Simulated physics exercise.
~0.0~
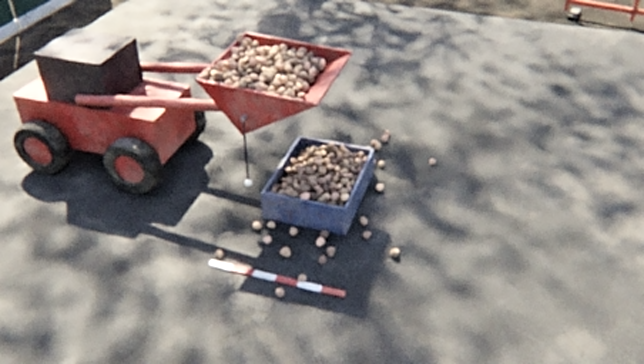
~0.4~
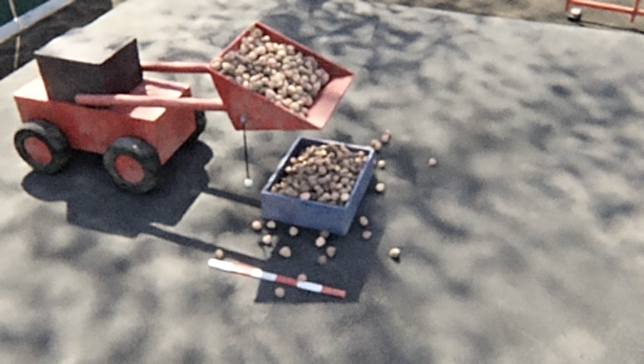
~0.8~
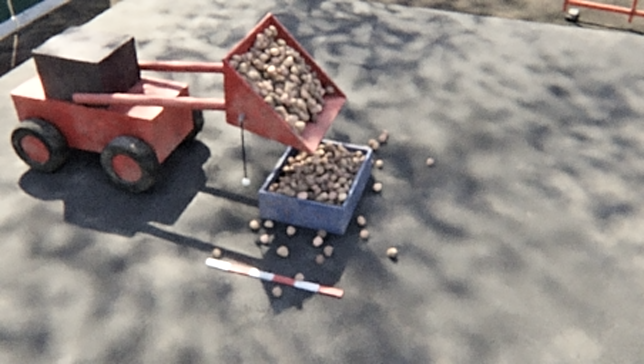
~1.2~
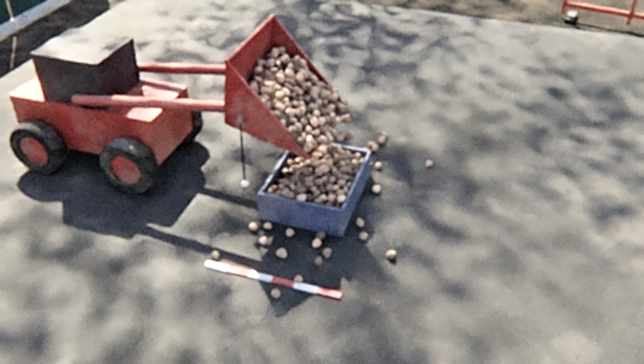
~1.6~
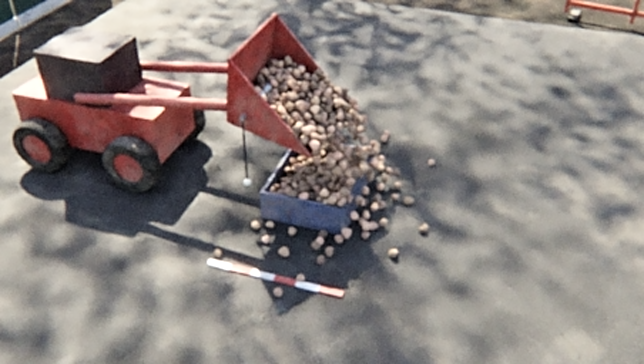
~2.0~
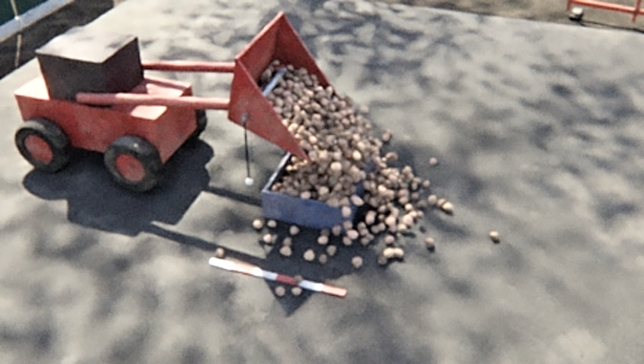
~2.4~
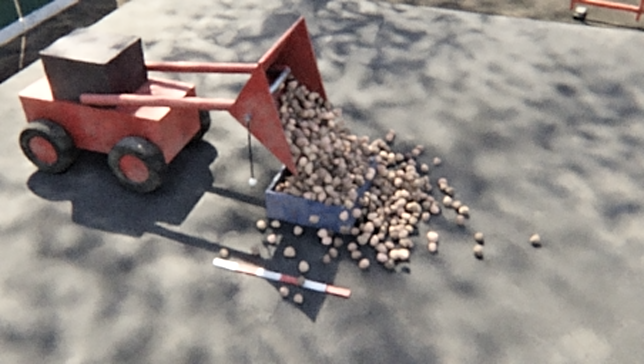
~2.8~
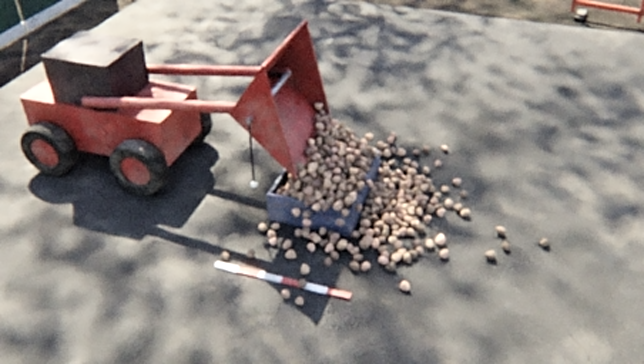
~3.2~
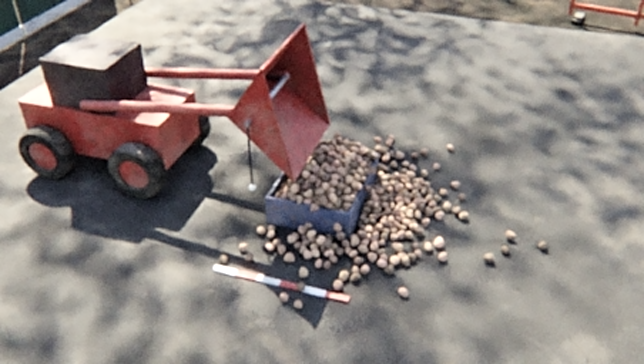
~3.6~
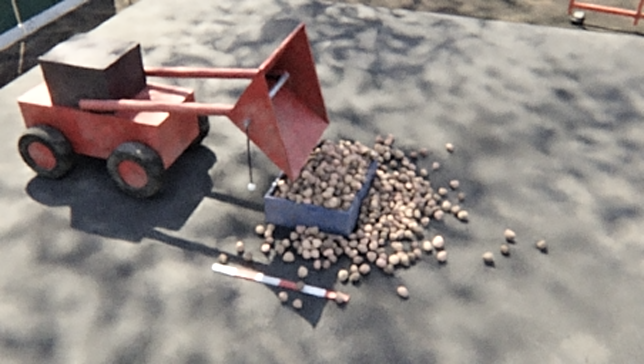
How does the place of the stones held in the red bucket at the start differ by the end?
At the start the stones sit in the raised red bucket above the blue bin. By the end they have come down to the right, lying partly in the bin and partly spread over the ground beside it.
The red bucket of a small loader tips forward and pours its round, pale stones onto an already filled blue bin. Many spill over the far and right sides, and the clip ends with the bucket empty and the bin heaped amid scattered stones.
